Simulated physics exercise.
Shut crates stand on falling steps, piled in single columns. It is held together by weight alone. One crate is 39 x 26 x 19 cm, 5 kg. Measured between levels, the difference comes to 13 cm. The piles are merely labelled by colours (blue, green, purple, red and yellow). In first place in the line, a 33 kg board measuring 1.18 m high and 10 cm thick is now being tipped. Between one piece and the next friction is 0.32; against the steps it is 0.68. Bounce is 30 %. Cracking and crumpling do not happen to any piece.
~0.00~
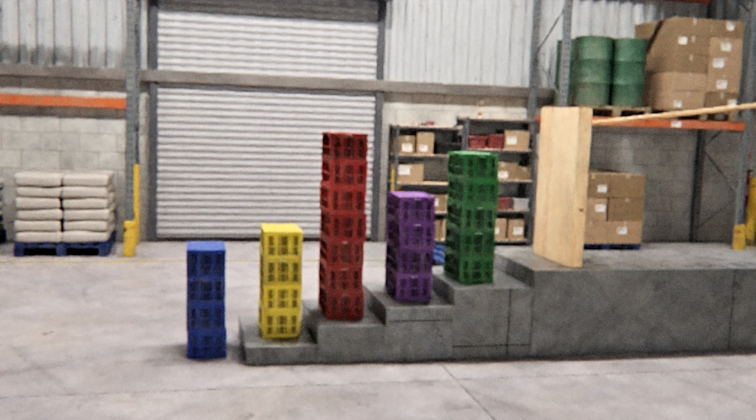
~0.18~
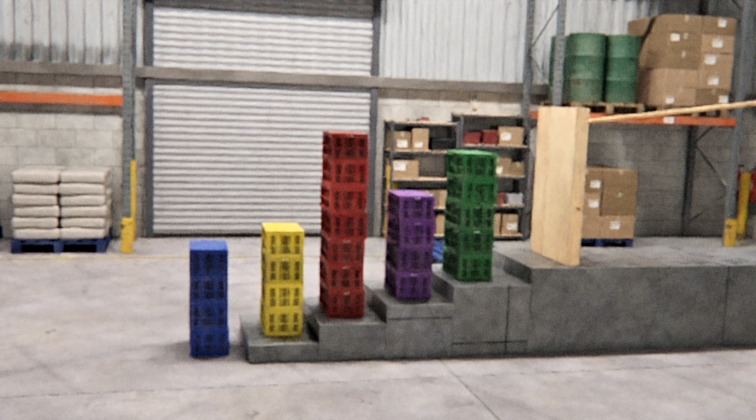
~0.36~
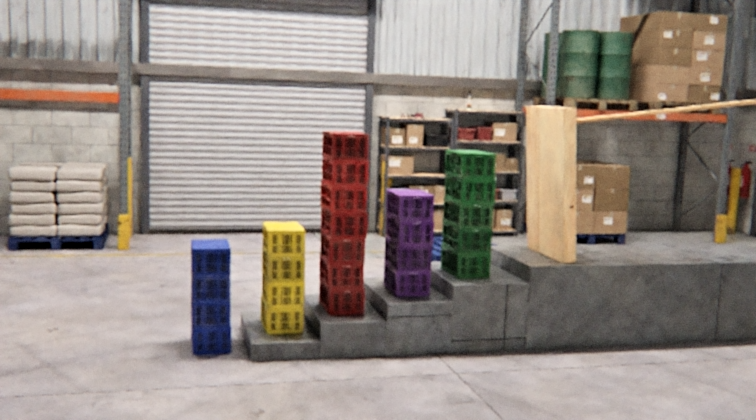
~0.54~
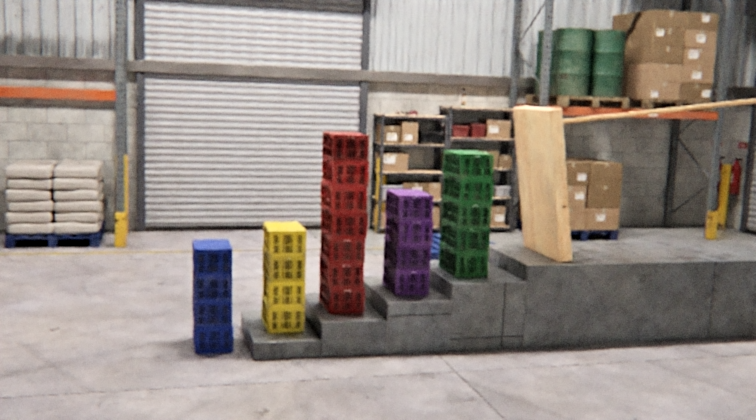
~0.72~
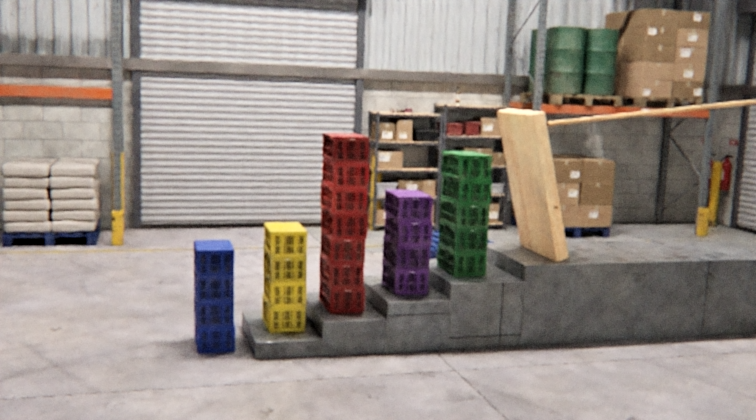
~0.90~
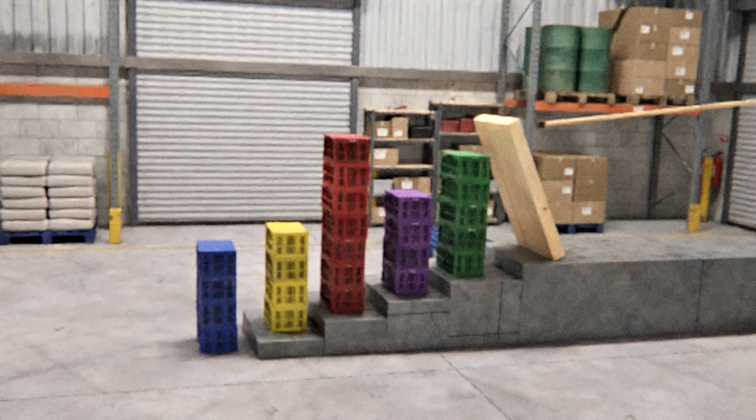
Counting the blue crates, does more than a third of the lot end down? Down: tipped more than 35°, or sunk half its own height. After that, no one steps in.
Yes.
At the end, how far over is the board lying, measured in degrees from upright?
Around 80 degrees, give or take.
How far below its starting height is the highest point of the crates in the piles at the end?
Lower by close to 75 cm.
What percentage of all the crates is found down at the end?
Close to 85 per cent of them.
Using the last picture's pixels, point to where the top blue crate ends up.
In the final image its middle is around (130, 328).
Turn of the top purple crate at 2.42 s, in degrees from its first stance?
Rotation: Approx. 5°.
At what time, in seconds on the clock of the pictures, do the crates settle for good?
Close to 6.5 s.
After 1.72 s, board 62° from upright; none of the 4 blue crates down (1 of 24 in all colours); top blue crate unmoved; top green crate on its side.
After 2.42 s, board 81° from upright; none of the 4 blue crates down (9 of 24 in all colours); top blue crate unmoved; top green crate on its side.
After 3.14 s, board 81° from upright; 1 of the 4 blue crates down (14 of 24 in all colours); top blue crate on its side; top green crate upside down.
After 3.92 s, board 81° from upright; 3 of the 4 blue crates down (20 of 24 in all colours); top blue crate upside down; top red crate upside down.
In the end (6.6 s), board 81° from upright; 3 of the 4 blue crates down (20 of 24 in all colours); top blue crate upside down; top red crate upside down. That is 75 per cent. From the last view, middles, top blue crate near (130, 328).
